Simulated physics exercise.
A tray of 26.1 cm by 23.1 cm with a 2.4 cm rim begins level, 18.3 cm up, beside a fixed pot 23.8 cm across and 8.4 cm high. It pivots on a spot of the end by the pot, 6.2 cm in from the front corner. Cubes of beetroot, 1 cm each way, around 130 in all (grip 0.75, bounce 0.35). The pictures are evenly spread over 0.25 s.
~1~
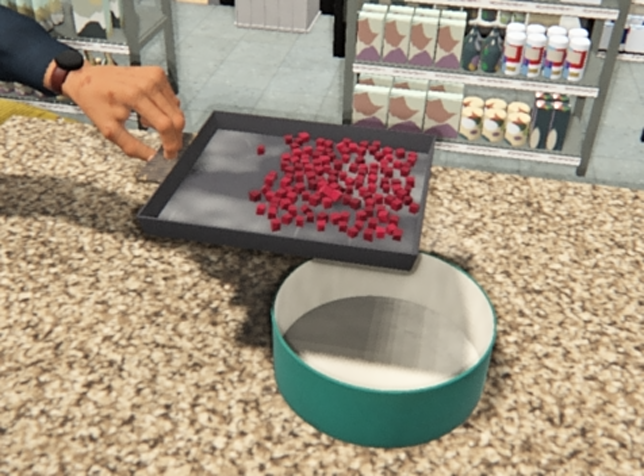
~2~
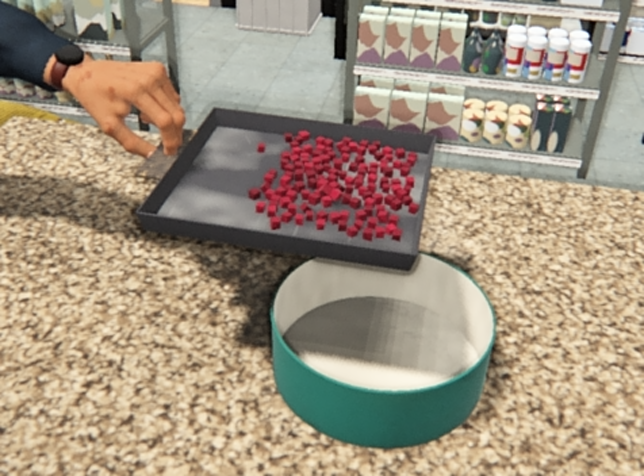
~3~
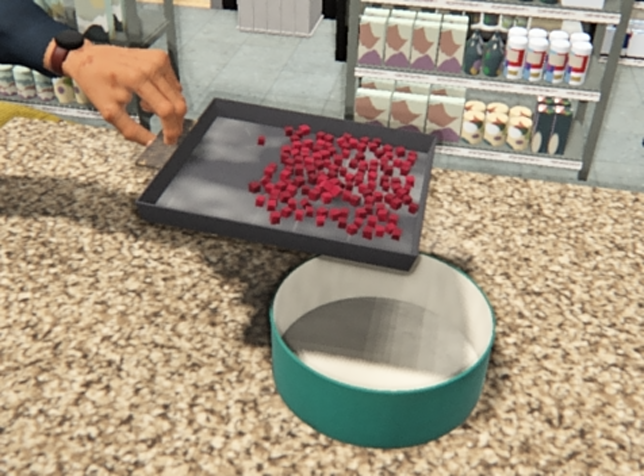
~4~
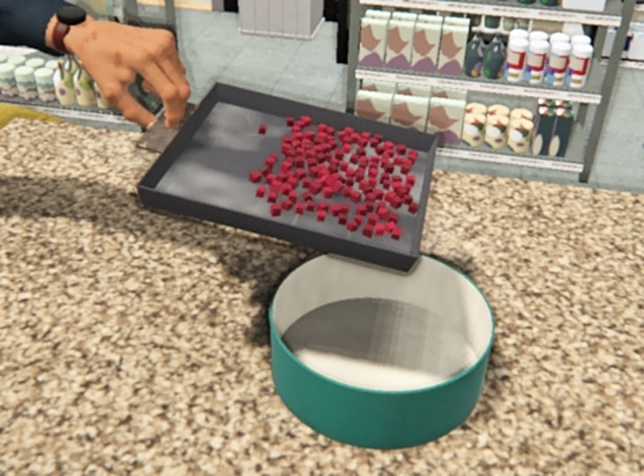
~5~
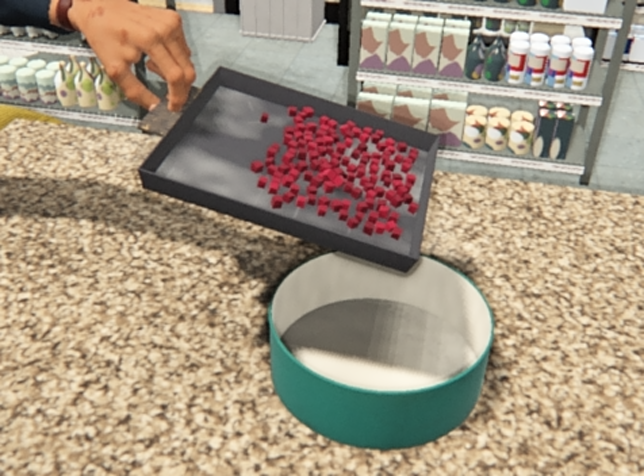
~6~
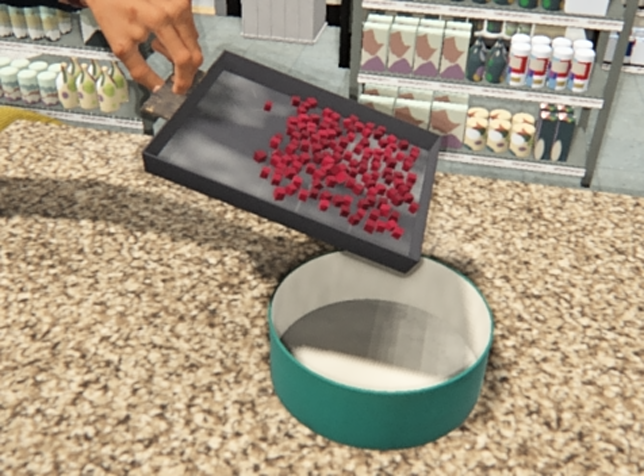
To begin with, a hand at the left holds a dark tray of small red cubes nearly level above a speckled counter, beside a green round pot. The hand then rises, lifting the tray's left end so it slopes steadily down toward the pot, while the cubes barely shift on it.
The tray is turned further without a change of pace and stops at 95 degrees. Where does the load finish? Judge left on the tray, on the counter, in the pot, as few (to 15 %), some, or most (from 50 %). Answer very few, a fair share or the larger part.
Left on the tray: Very few; on the counter: A fair share; in the pot: The larger part.
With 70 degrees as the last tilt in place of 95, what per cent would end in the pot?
It would be near 10 per cent.
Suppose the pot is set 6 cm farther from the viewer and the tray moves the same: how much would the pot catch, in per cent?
Then about 60 per cent.
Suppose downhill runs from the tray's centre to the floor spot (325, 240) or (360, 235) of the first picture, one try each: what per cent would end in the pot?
About 95 and 95 per cent.
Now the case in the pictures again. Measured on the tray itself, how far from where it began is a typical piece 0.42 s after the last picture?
Roughly 6 cm.
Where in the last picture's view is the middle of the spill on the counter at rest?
Near (534, 340).
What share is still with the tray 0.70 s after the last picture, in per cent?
About 85 per cent.
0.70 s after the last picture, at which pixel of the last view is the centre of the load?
Near (433, 189).
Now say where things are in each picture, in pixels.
In the first frame, tray tilt 0 degrees, front corners at (144, 214) and (412, 250); middle of the pieces at (333, 181); pot at (384, 309).
In the second frame, tray tilt 1 degrees, front corners at (143, 210) and (412, 251); middle of the pieces at (332, 180).
In the third frame, tray tilt 4 degrees, front corners at (143, 200) and (412, 251), lowest corner right front; middle of the pieces at (332, 176).
In the fourth frame, tray tilt 8 degrees, front corners at (143, 184) and (413, 253), lowest corner right front; middle of the pieces at (333, 170).
In the fifth frame, tray tilt 12 degrees, front corners at (145, 168) and (414, 254), lowest corner right front; middle of the pieces at (335, 164).
In the sixth frame, tray tilt 17 degrees, front corners at (149, 151) and (415, 255), lowest corner right front; middle of the pieces at (337, 158); pot at (380, 311).
Then, 0.42 s after the last picture, tilt 55 degrees; the tray holds 100 %, the pot 0 %.
Then, 0.70 s after the last picture, tilt 80 degrees; the tray holds 85 %, the pot 0 %.
Then, 1.08 s after the last picture, tilt 95 degrees; the tray holds 35 %, the pot 25 %.
In the end, tray 5 %, counter 35 %, pot 60 %.
